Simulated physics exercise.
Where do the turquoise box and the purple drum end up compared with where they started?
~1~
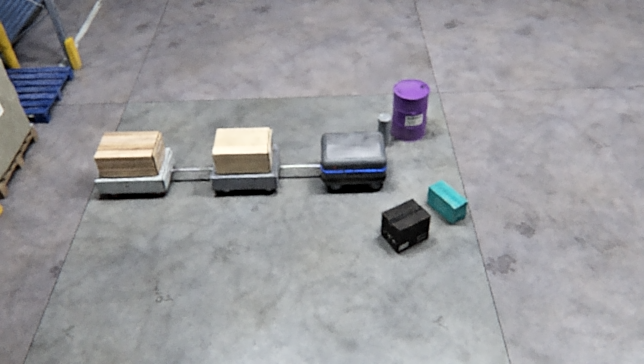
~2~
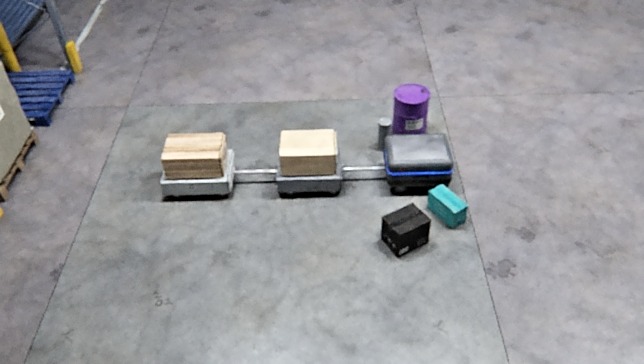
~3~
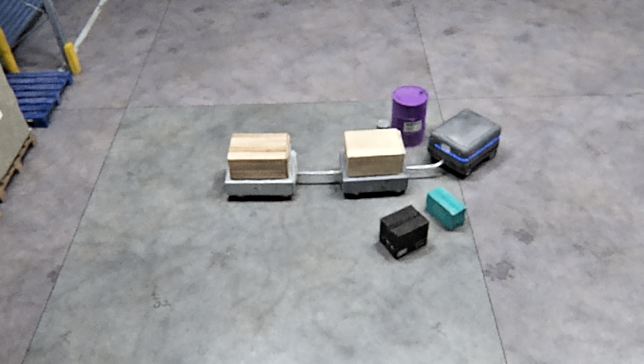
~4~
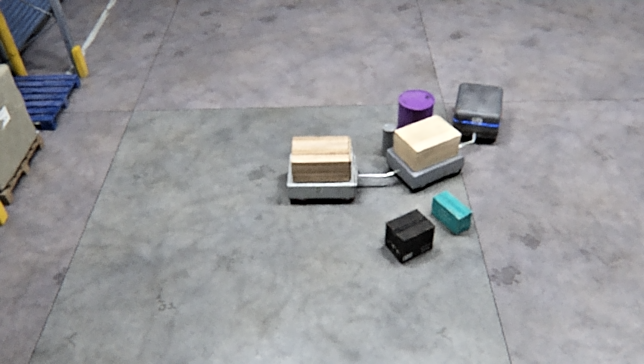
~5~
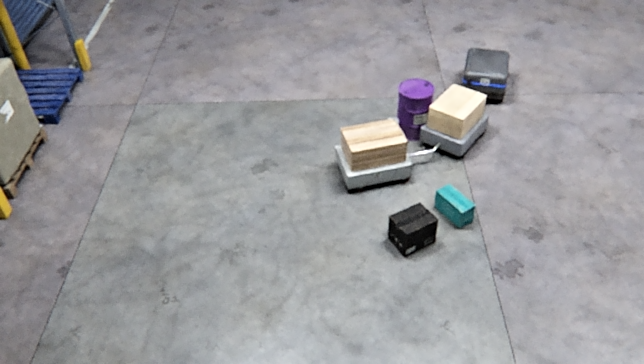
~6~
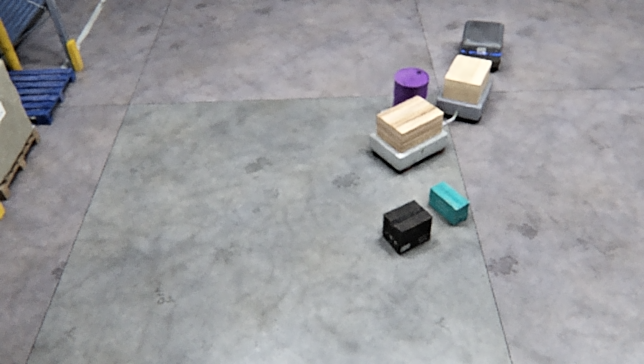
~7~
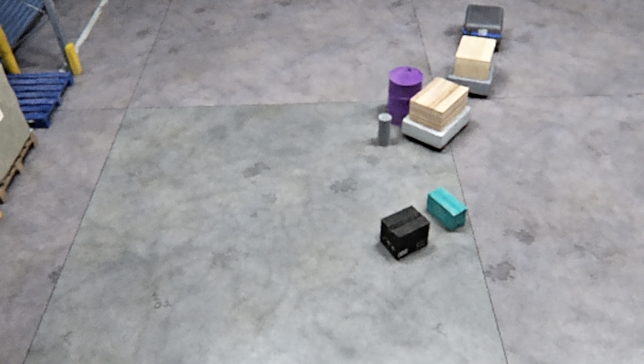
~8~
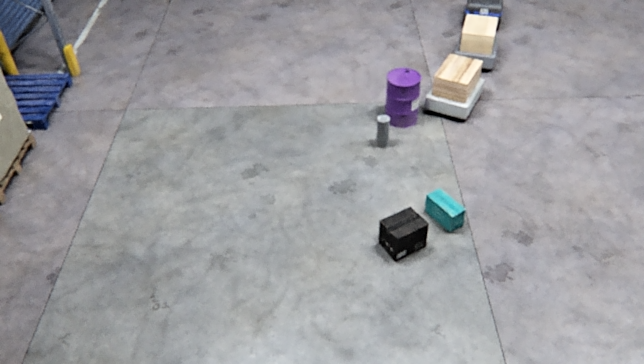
The turquoise box is still in its original place, while the purple drum ends up standing a little away from its starting spot.
A tug pulls two carts right, then away, and a purple drum shifts but stays upright.
